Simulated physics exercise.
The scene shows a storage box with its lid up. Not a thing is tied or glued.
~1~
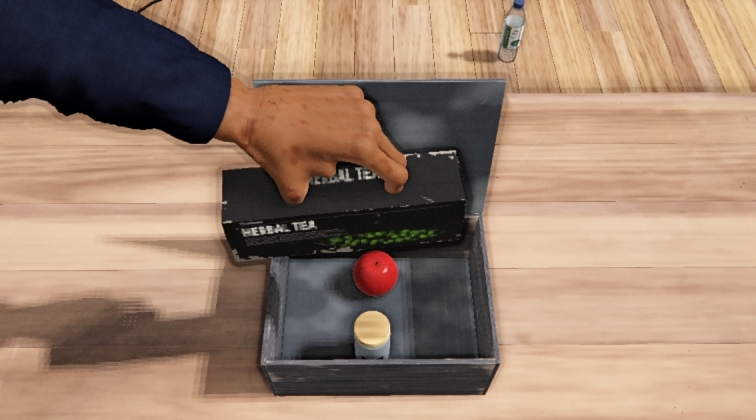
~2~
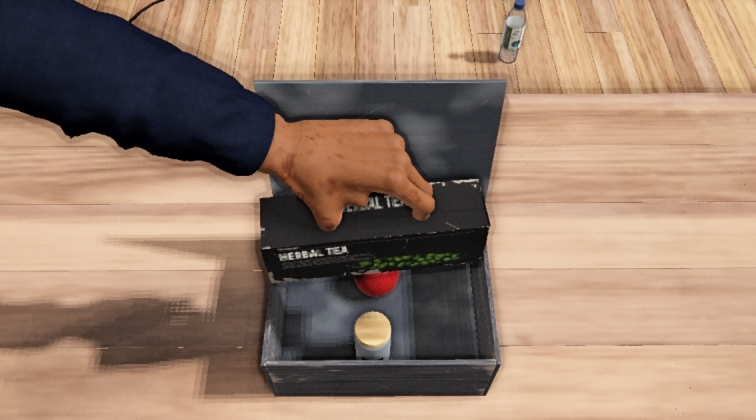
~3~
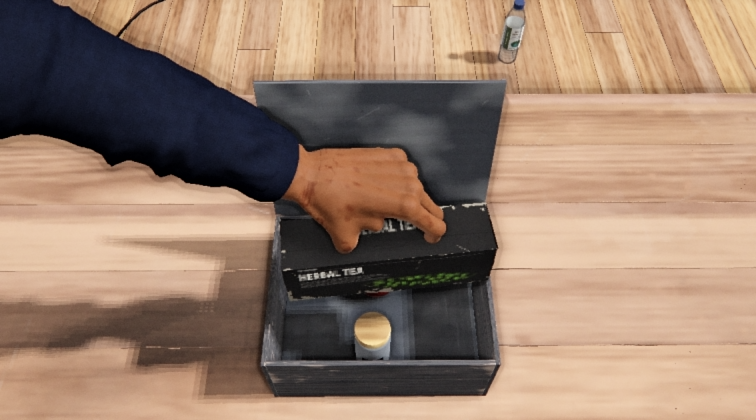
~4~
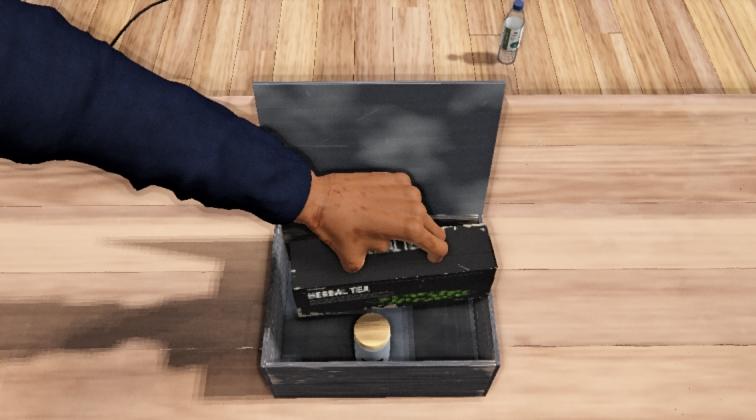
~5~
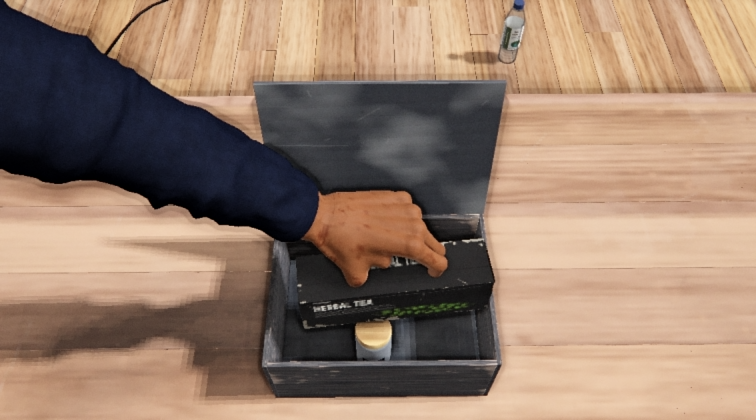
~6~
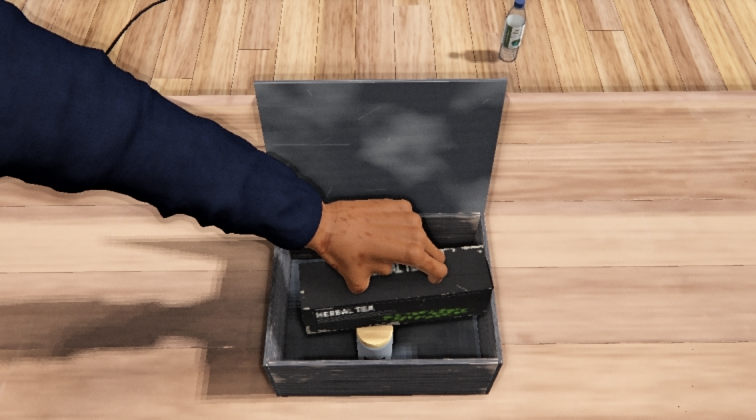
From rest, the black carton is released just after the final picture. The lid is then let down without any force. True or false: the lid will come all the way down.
True.
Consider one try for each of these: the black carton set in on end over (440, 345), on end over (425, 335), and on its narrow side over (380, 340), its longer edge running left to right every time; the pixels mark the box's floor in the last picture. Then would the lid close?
Well, the first try leaves the lid standing open, the second leaves it standing open, and the third leaves it lying shut.
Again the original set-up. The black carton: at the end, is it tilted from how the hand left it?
By the end it has kept its angle.
Then, 0.40 s past the last view, black carton rocked 5° from its first pose near (373, 301); grey shaker rocked 9° from its first pose.
Then, 1.20 s past the last view, lid starting down; black carton displaced a little near (367, 319); grey shaker displaced about its own width; red apple displaced a little.
Then, 1.70 s past the last view, lid 46° above the rim; black carton displaced a little near (367, 319); grey shaker displaced about its own width; red apple displaced a little.
Then, 1.90 s past the last view, lid 17° above the rim; black carton displaced a little near (367, 319); red apple displaced a little; grey shaker displaced about its own width.
Finally, lid shut; moved from the start, black carton; the other 2 still in place. Final places as the last picture's camera would see them, black carton near (367, 319).
